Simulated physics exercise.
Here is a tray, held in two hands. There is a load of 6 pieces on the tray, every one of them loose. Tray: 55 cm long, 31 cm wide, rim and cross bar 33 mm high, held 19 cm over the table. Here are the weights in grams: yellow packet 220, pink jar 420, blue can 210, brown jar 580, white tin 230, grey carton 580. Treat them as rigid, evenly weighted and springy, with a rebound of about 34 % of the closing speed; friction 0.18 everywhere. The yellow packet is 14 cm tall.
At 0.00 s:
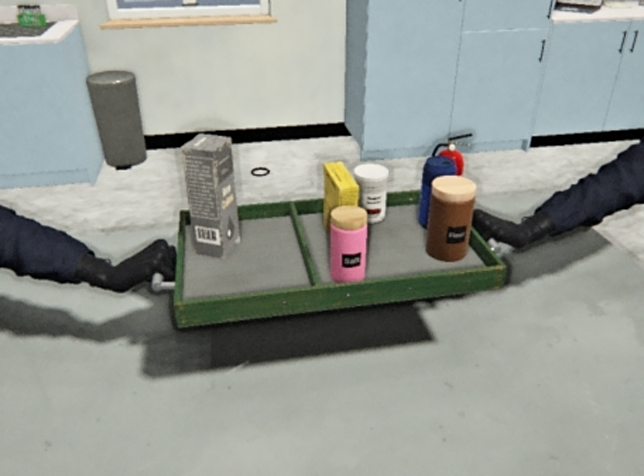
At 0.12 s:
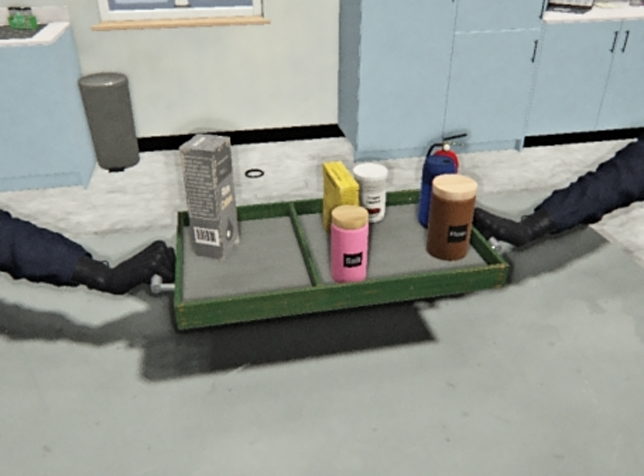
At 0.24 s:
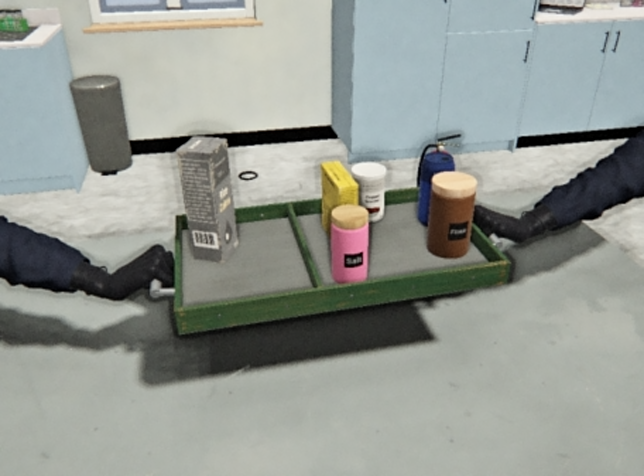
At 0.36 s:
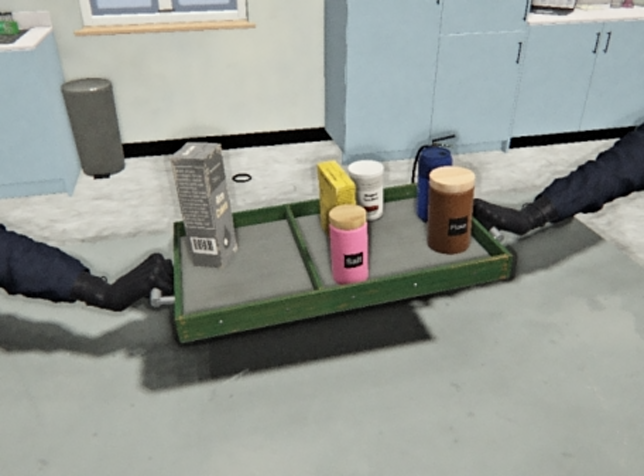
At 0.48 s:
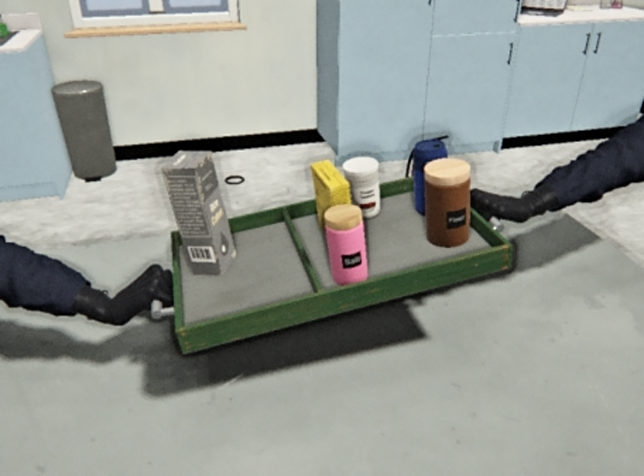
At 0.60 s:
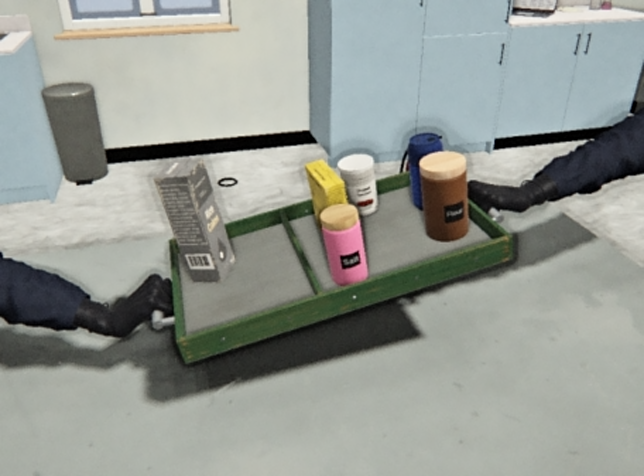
A green tray held by two gloved hands gradually tilts left side down, its items leaning along.
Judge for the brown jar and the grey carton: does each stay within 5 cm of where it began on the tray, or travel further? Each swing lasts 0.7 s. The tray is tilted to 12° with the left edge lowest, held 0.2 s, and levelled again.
The brown jar strays. The grey carton does not stray.
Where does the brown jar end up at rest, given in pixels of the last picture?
In the end it sits at around (394, 222).
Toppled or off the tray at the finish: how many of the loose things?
It comes to 0.
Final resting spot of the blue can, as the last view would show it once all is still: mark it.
My guess is roughly (381, 197).
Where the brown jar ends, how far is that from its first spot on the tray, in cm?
Roughly 11 cm.
After 0.90 s, tilt 12°, left edge down; grey carton moved 2 cm near (188, 230); brown jar moved 2 cm near (435, 197); blue can moved 2 cm.
After 1.20 s, tilt 10°, left edge down; brown jar moved 7 cm near (410, 207); grey carton moved 2 cm near (186, 225); blue can moved 7 cm.
After 1.40 s, tilt 4°, left edge down; brown jar moved 10 cm near (395, 218); grey carton moved 2 cm near (188, 213); blue can moved 11 cm.
In the end (2.2 s), not toppled but over 5 cm from the start, yellow packet, blue can, brown jar and white tin; the other 2 under 5 cm from the start. At the end, from the last picture's camera, brown jar near (394, 222), grey carton near (192, 203).
